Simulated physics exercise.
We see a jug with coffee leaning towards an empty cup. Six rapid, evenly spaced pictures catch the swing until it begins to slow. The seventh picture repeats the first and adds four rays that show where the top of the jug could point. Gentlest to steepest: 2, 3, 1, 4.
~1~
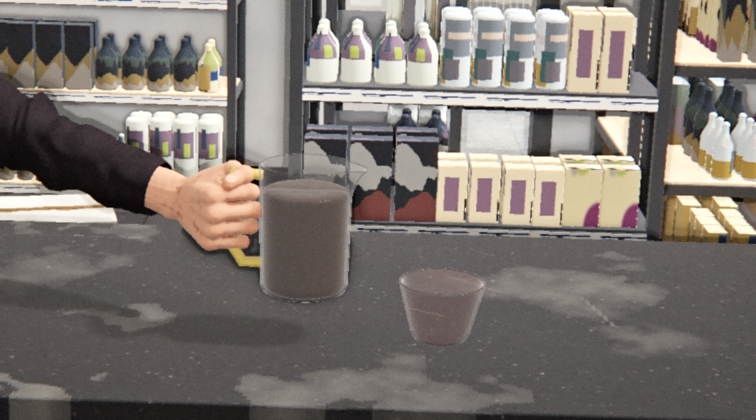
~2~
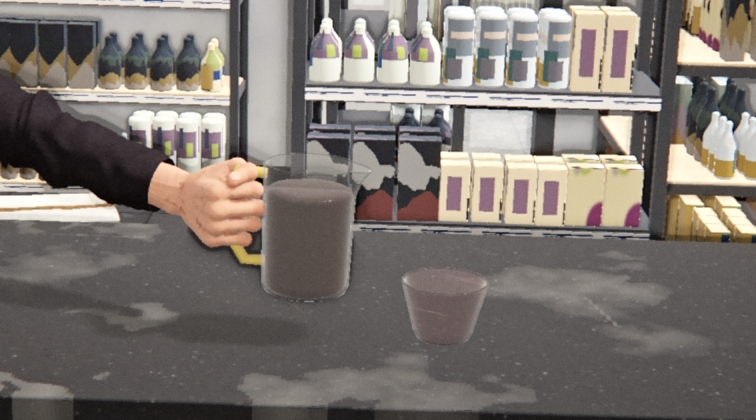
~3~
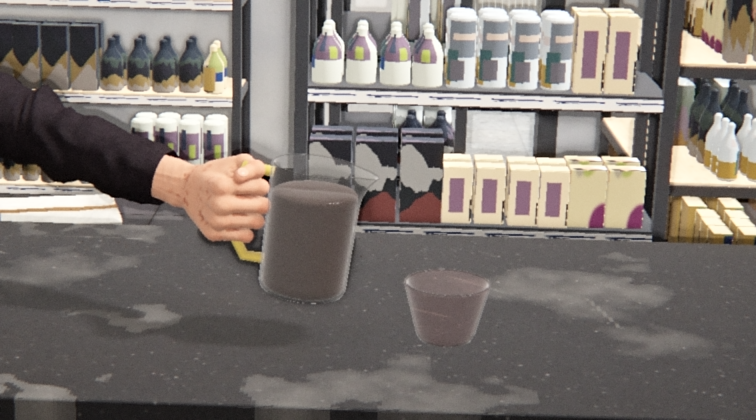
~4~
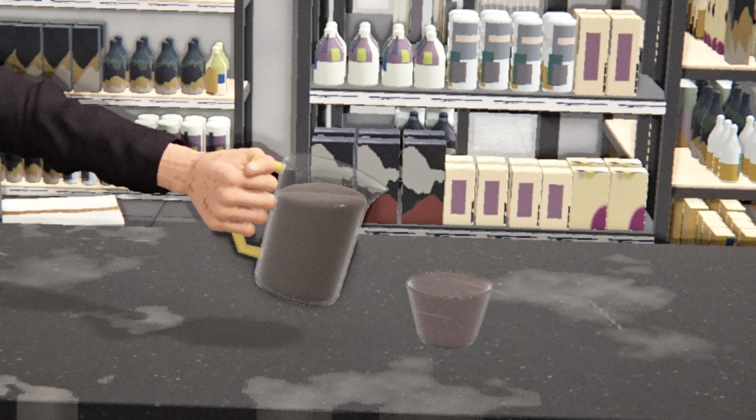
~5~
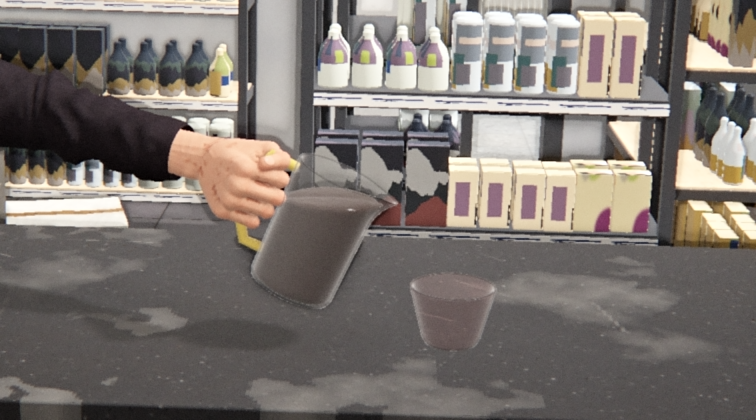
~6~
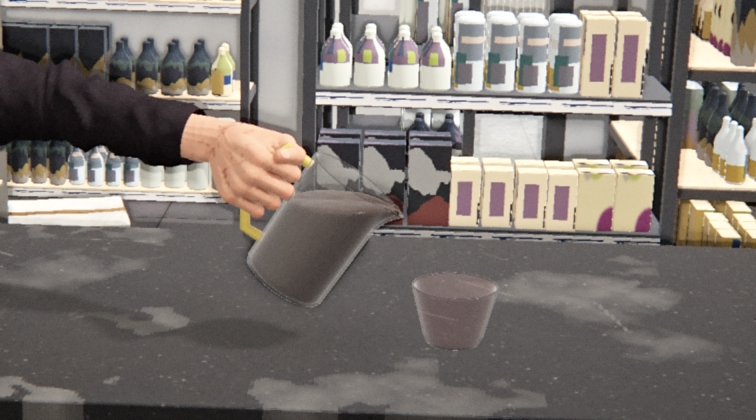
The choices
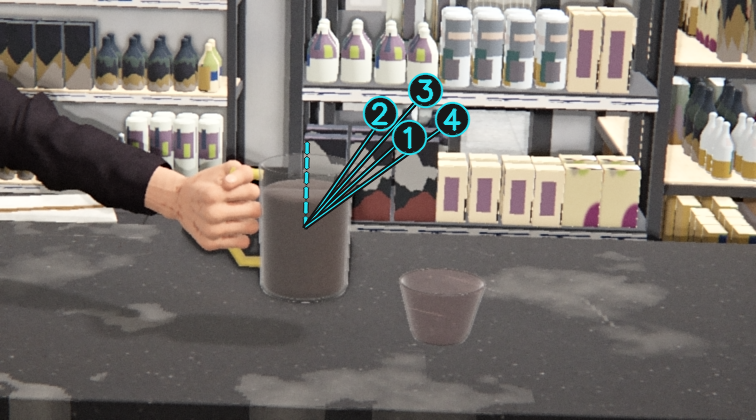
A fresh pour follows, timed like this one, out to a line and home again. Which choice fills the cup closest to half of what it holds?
4 is best.
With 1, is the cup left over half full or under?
Under.
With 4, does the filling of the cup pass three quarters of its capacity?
No, it does not.
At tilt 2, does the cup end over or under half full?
Under half.
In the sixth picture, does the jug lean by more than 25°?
Yes.
On the marked copy, 1 at (393, 147); 2 at (373, 130); 3 at (415, 103); 4 at (439, 130).
For tilt 1, the cup ends with about 30 % of what it can hold.
For tilt 2, the cup ends with about 8 % of what it can hold.
For tilt 3, the cup ends with about 18 % of what it can hold.
For tilt 4, the cup ends with about 47 % of what it can hold.
